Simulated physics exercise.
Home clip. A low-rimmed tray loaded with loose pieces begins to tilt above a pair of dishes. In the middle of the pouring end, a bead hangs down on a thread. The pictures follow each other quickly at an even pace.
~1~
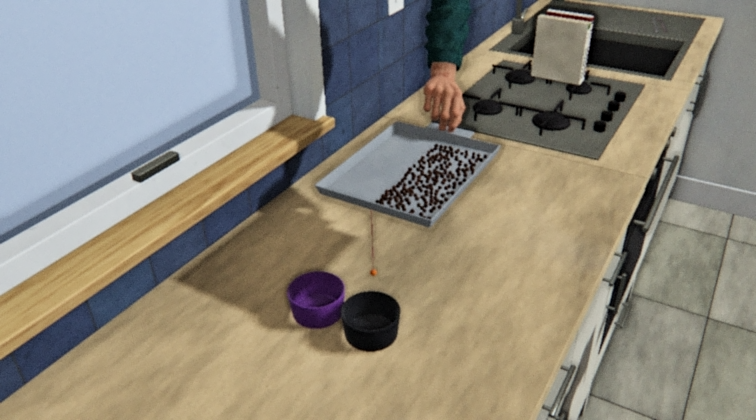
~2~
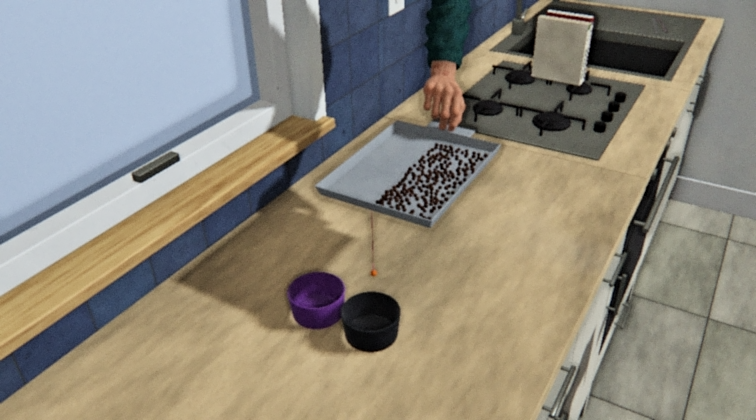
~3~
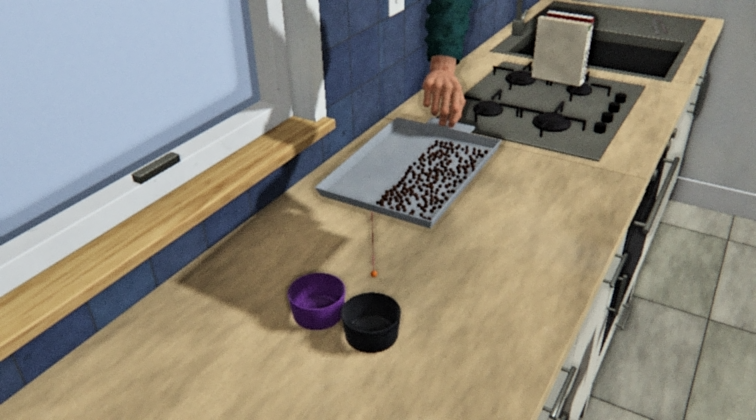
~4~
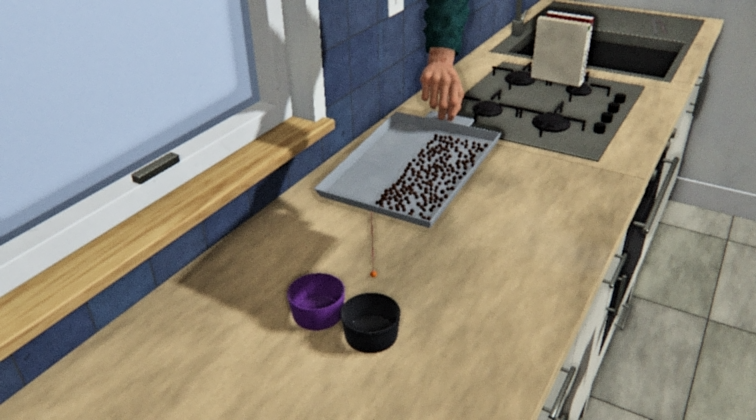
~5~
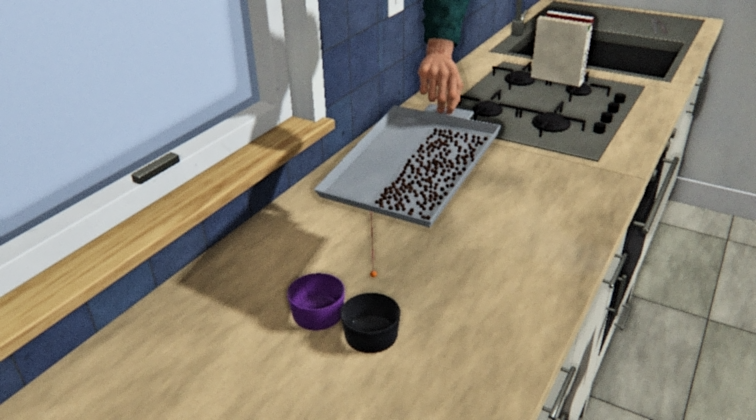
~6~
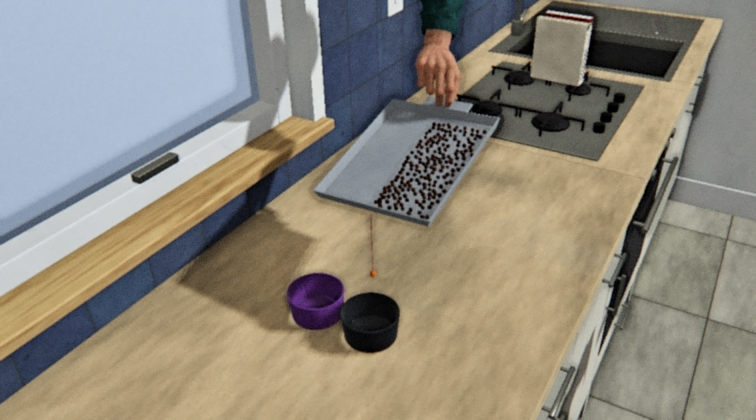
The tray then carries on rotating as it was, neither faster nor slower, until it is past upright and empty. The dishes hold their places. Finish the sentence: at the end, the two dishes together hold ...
... more than half of the load.
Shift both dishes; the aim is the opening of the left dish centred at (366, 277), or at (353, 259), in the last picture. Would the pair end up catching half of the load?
At place one a lesser share; at place two a lesser share.
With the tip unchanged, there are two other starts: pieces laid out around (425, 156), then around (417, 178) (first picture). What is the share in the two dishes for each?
First 60 %, then 80 %.
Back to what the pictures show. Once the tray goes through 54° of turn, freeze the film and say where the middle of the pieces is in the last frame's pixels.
Close to (376, 200).
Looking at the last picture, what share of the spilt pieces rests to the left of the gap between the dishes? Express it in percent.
I reckon around 60 per cent.
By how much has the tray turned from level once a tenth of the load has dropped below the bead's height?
It sits at roughly 90°.
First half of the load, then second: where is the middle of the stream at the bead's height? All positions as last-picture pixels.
Around (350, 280) at first; around (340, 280) after that.
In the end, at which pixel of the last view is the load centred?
I'd say the middle ends up at about (331, 315).
Just after the last frame, tray tipped steeply; almost all on the tray; just a few outside both; just a few in the air.
A moment on, tray tipped right over; roughly half on the tray; about a tenth in the right dish; about a tenth in the left dish; about a tenth outside both; roughly a third in the air.
Further on, tray tipped past a quarter turn; roughly a third in the right dish; roughly a third in the left dish; roughly a quarter outside both.
When it is over, tray tipped past a quarter turn; roughly a third in the right dish; roughly a third in the left dish; roughly a quarter outside both.
